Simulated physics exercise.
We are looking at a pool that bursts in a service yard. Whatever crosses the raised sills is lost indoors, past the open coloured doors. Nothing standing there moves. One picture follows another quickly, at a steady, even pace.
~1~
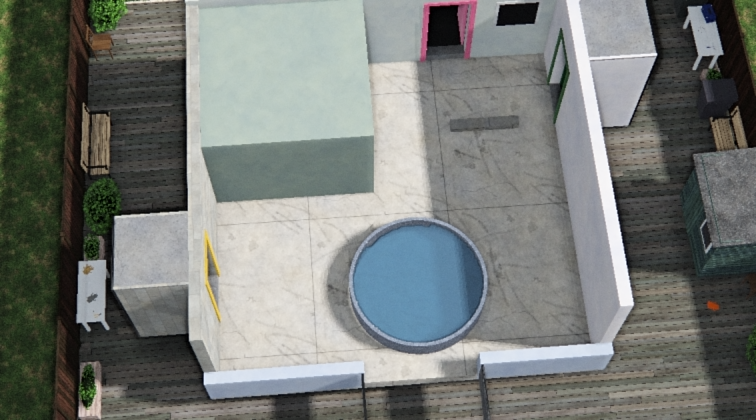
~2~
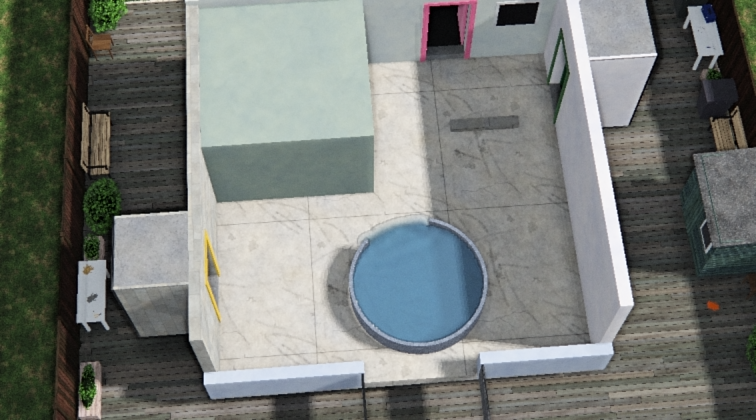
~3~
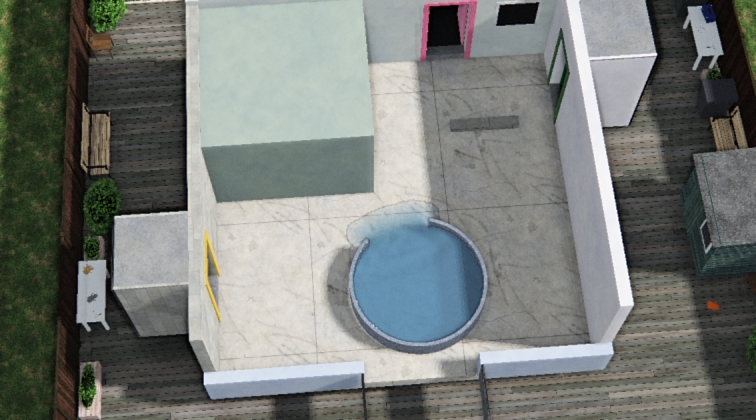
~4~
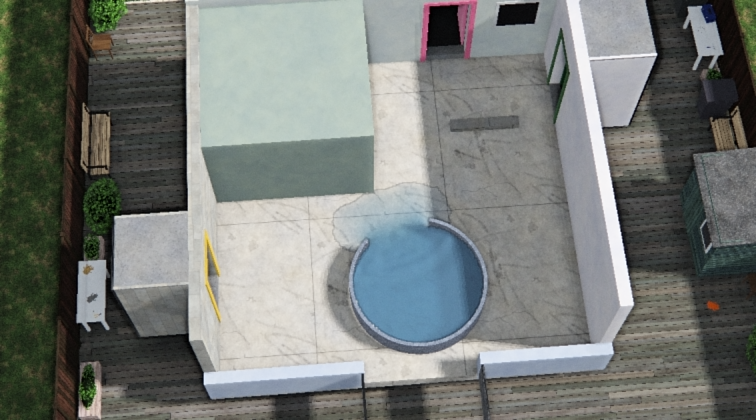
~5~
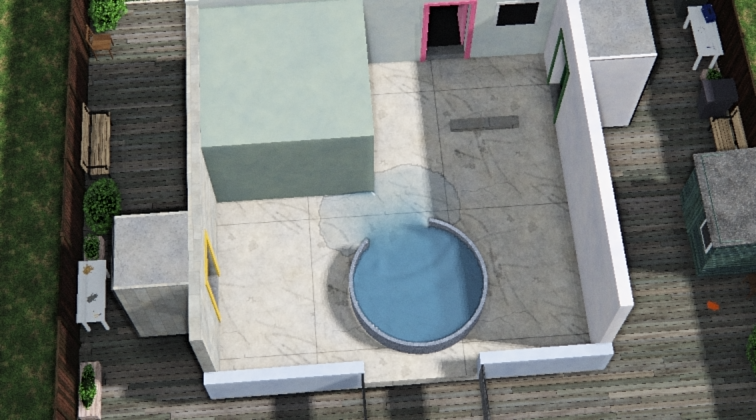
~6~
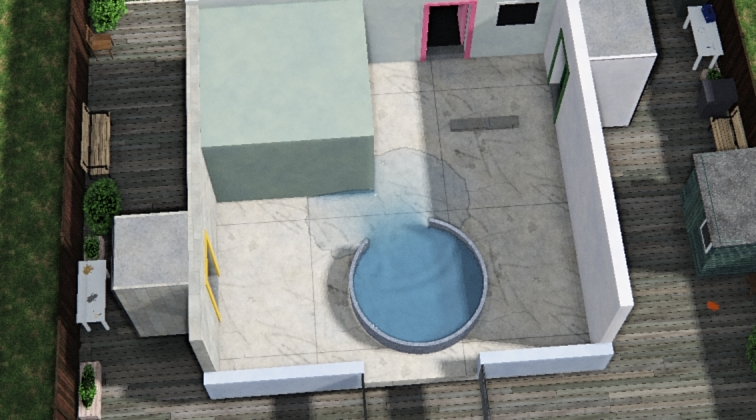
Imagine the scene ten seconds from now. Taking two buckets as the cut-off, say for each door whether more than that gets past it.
In the end green door: Over two pails, pink door: Two pails at most, yellow door: Two pails at most.
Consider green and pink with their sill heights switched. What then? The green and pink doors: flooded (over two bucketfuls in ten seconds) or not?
Green door stays within bounds; pink door overflows.
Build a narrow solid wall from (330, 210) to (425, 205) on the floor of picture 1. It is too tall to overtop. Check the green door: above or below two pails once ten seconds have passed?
Note: Green sub-threshold.
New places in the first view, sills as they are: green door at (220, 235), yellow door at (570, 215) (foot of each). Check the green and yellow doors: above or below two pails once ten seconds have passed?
Result - the green door exceeds the limit while the yellow door stays within limits.
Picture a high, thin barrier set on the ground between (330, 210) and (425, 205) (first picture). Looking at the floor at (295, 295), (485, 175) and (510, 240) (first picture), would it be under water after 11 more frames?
Submerged; submerged; submerged.
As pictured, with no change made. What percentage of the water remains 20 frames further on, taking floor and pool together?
Roughly 100 per cent.
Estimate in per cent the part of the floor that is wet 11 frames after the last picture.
I reckon around 30 %.
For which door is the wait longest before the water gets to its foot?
The green-painted one.
A moment on, water covers 20 % of the floor; the green door not reached, the pink door not reached, the yellow door not reached.
Next, water covers 30 % of the floor; the green door not reached, the pink door not reached, the yellow door not reached.
Then, water covers 45 % of the floor; the green door not reached, the pink door wet at the sill, nothing in, the yellow door wet at the sill, nothing in.
Later, water covers 65 % of the floor; the green door over two buckets in, the pink door under two buckets in, the yellow door wet at the sill, nothing in.
In the end, water covers 95 % of the floor; the green door far over two buckets in, the pink door under two buckets in, the yellow door wet at the sill, nothing in.
